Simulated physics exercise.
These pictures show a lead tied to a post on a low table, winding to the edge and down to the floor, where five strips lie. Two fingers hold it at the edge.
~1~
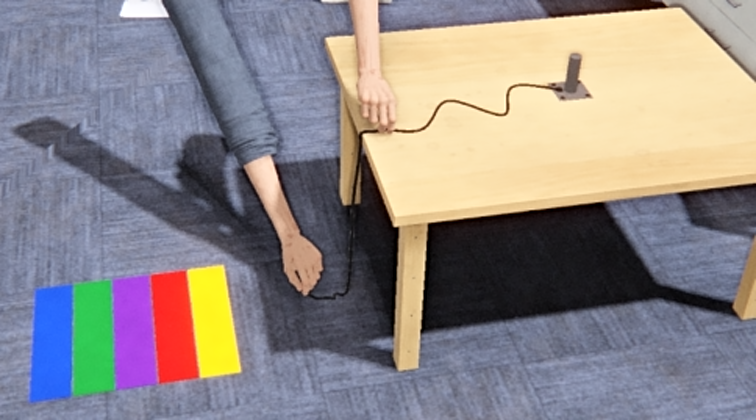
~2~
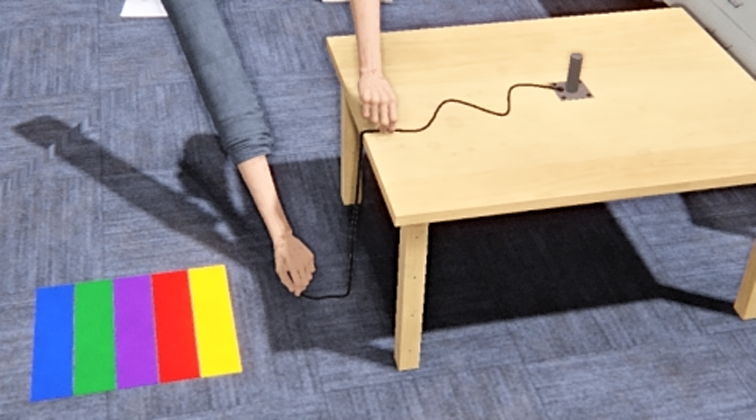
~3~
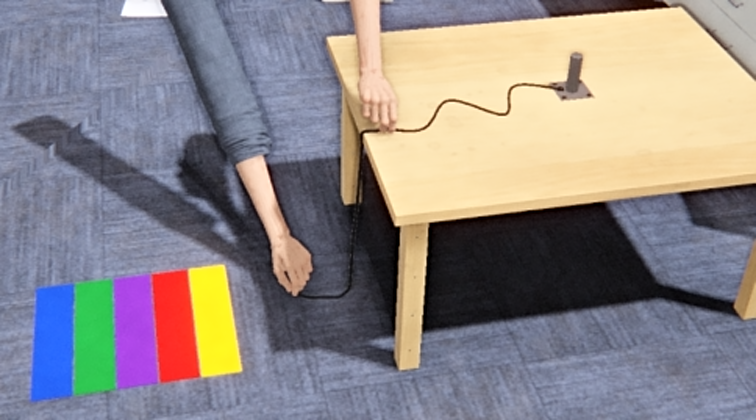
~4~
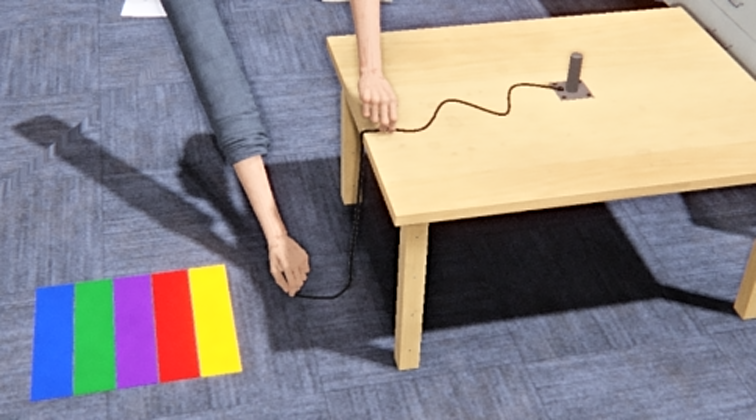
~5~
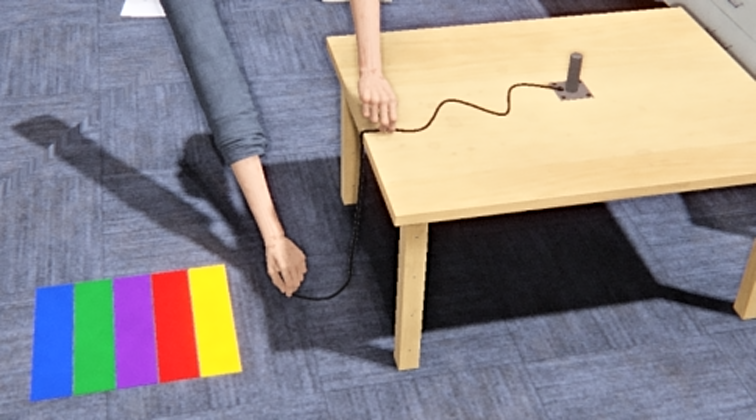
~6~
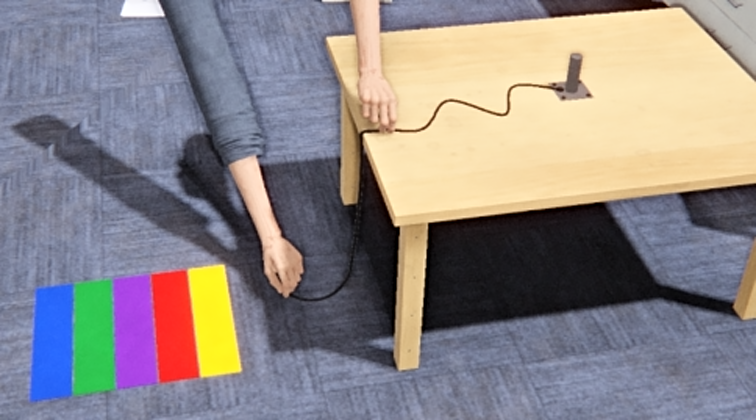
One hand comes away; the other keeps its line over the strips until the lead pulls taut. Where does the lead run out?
The green one.
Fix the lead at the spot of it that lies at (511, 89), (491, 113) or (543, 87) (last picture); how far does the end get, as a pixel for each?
Near (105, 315), (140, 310) and (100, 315).
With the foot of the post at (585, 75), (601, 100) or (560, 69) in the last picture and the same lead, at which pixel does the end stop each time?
The places are (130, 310), (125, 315) and (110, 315).
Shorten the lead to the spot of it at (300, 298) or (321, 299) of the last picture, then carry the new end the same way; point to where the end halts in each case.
Near (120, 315) and (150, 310).
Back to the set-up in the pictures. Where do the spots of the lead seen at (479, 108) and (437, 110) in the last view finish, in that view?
The first at (439, 112), the second at (385, 122).
Soon after, end near (177, 306); over red.
Then, end near (125, 313); over purple.
At full stretch, end near (94, 317); over green. It halts on the green strip.
